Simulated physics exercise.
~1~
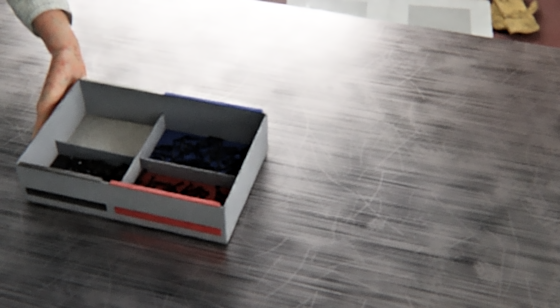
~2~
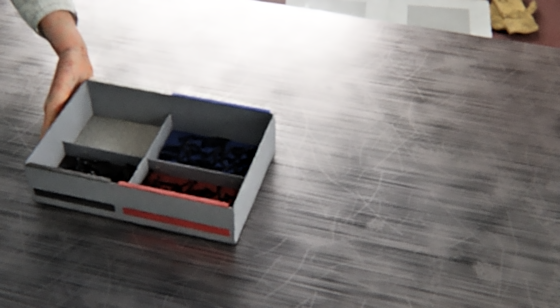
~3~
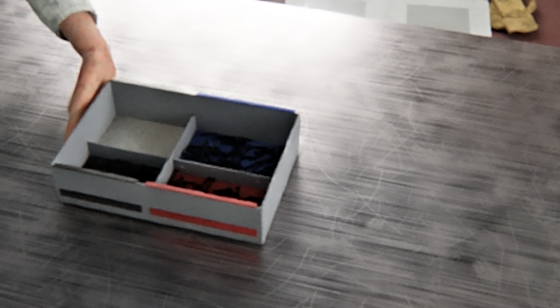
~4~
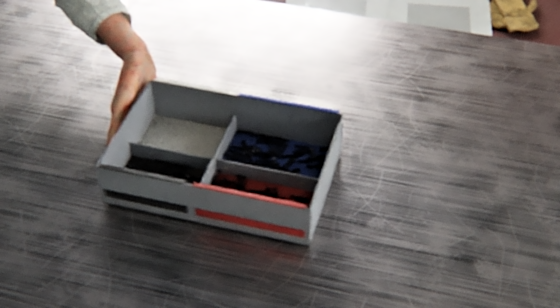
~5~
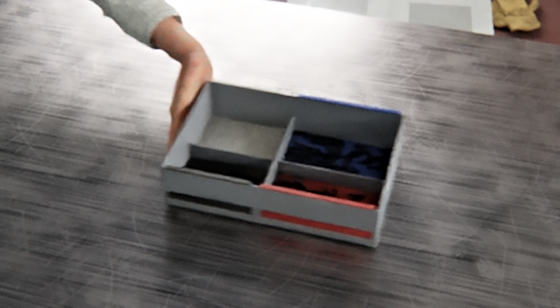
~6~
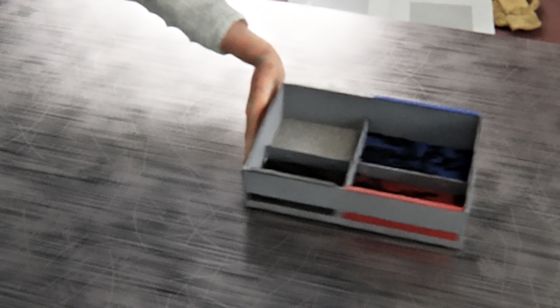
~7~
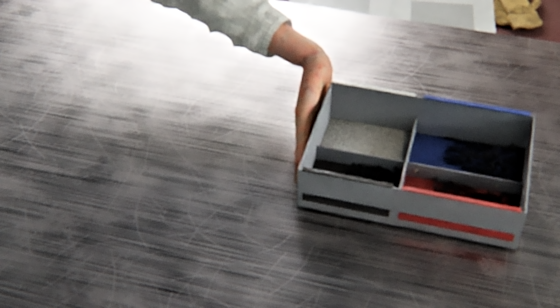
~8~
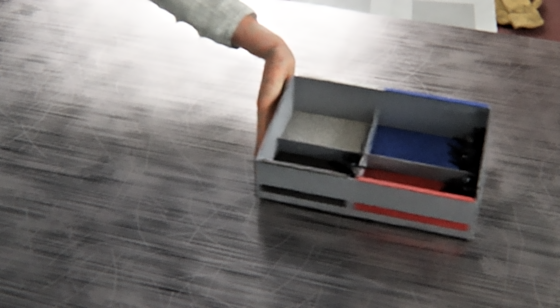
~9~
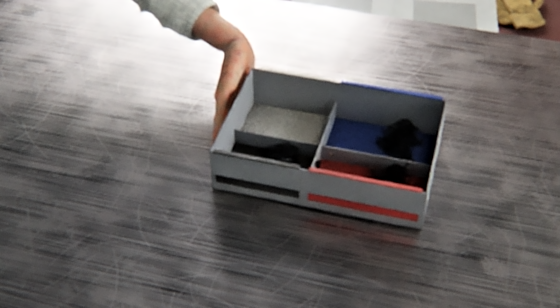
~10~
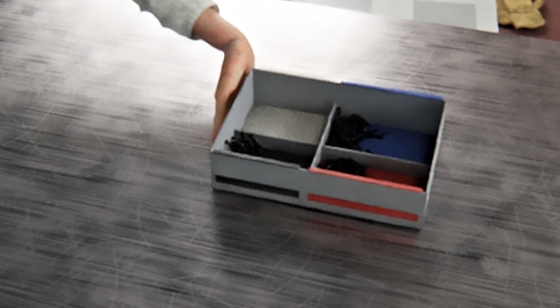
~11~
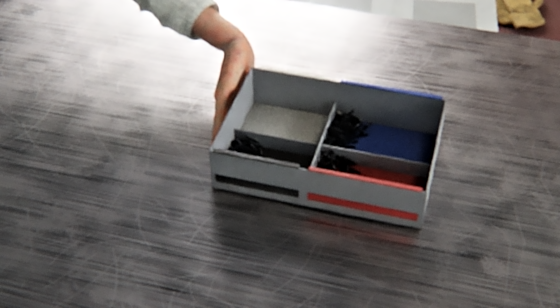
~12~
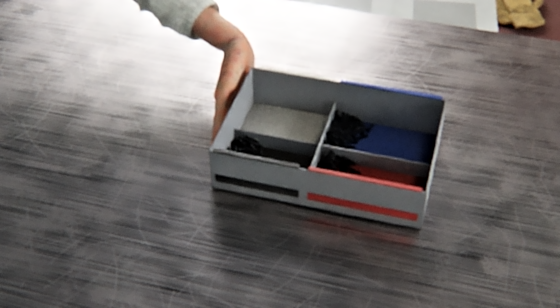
A shallow grey tray, divided into compartments and holding small black pieces, slides across a dark, streaked tabletop, seen from above at an angle. A hand in a pale sleeve grips its left side; blue, red and black markings colour the tray, and a yellow object lies at the upper right. The hand pushes the tray right, slowly at first, then faster. It stops near the right edge, the pieces bunching rightward and baring some blue floor. The hand then draws it partway back left, and the pieces slide left within their compartments. Finally the tray rests, still held.
